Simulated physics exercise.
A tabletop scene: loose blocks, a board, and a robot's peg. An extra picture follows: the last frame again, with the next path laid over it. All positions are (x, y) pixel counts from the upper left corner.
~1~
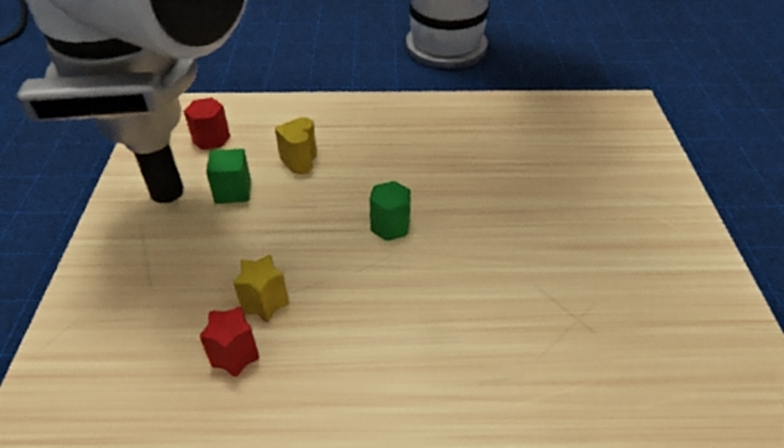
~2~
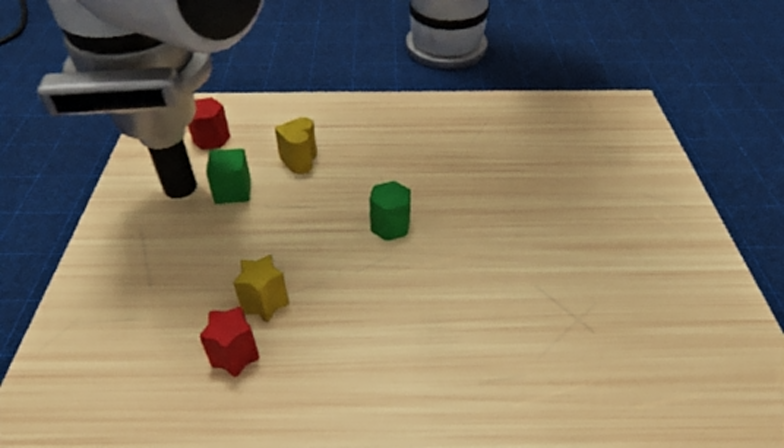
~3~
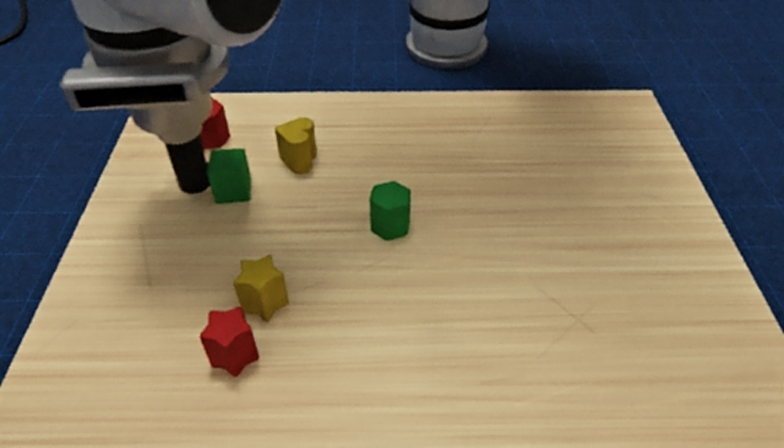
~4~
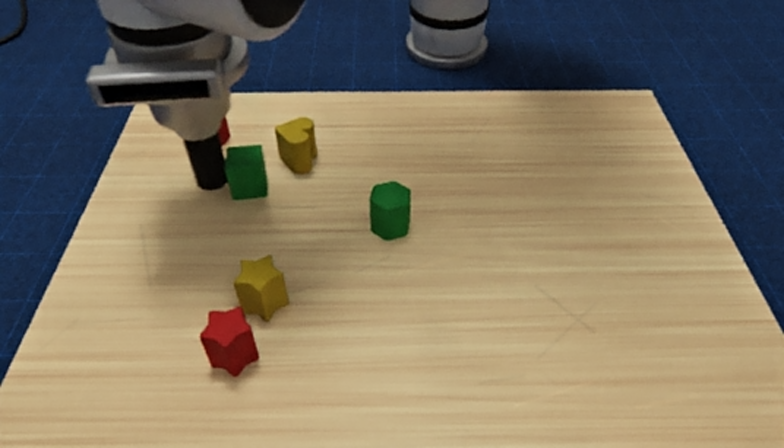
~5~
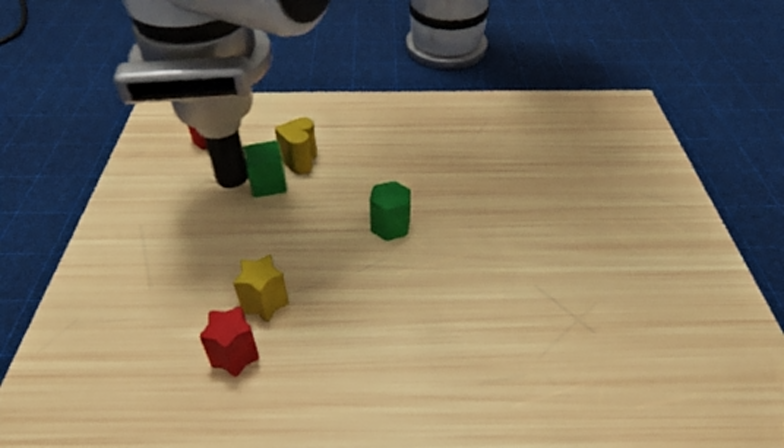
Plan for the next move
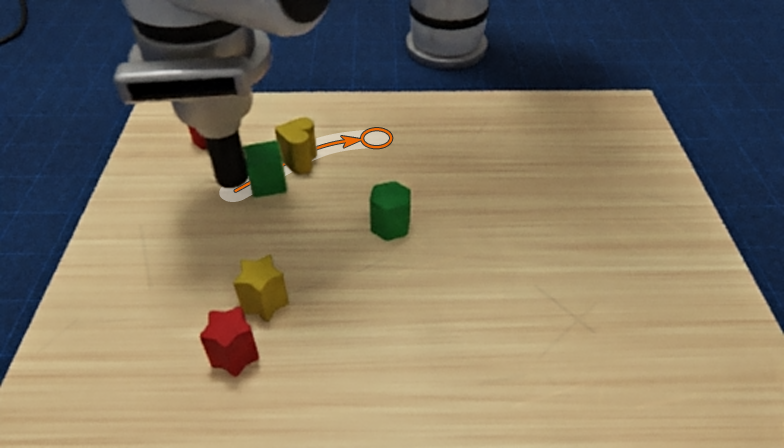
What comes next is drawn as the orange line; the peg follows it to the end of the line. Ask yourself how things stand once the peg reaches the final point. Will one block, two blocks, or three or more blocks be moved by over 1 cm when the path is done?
My count: 2.
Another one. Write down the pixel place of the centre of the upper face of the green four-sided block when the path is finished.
My estimate: (305, 146).
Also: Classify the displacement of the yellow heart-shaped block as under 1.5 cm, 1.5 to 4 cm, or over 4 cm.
Moves over 4 cm.
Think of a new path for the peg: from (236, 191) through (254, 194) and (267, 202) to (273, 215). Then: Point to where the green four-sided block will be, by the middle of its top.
I'd expect the centre of its top face to be at (286, 152).
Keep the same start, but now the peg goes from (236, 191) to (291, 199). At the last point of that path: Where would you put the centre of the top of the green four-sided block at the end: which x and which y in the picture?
At pixel (308, 149).
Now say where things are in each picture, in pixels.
Peg tip (168, 193); block tops, red hexagonal block (203, 107); green four-sided block (225, 160); yellow heart-shaped block (296, 129), in the first frame.
Peg (181, 188); blocks unchanged, in the second frame.
Peg (196, 184); blocks unchanged, in the third frame.
Peg (213, 180); green four-sided block (243, 156), in the fourth frame.
Peg (232, 178); red hexagonal block hidden; green four-sided block (262, 152); yellow heart-shaped block (296, 129), in the fifth frame.
Path on the board, from (236, 191) over (281, 166) and (326, 145) to (377, 138).
What follows on the original path. One third of the way, peg (279, 153); green four-sided block (301, 147), turned 40° clockwise; yellow heart-shaped block (312, 124), turned 30° anticlockwise.
Two thirds of the way, peg (326, 132); green four-sided block (305, 146), turned 55° clockwise; yellow heart-shaped block (356, 114), turned 30° clockwise.
At the end, peg (376, 125); red hexagonal block in place; green four-sided block (305, 146), turned 55° clockwise; yellow heart-shaped block (405, 114), turned 70° clockwise.
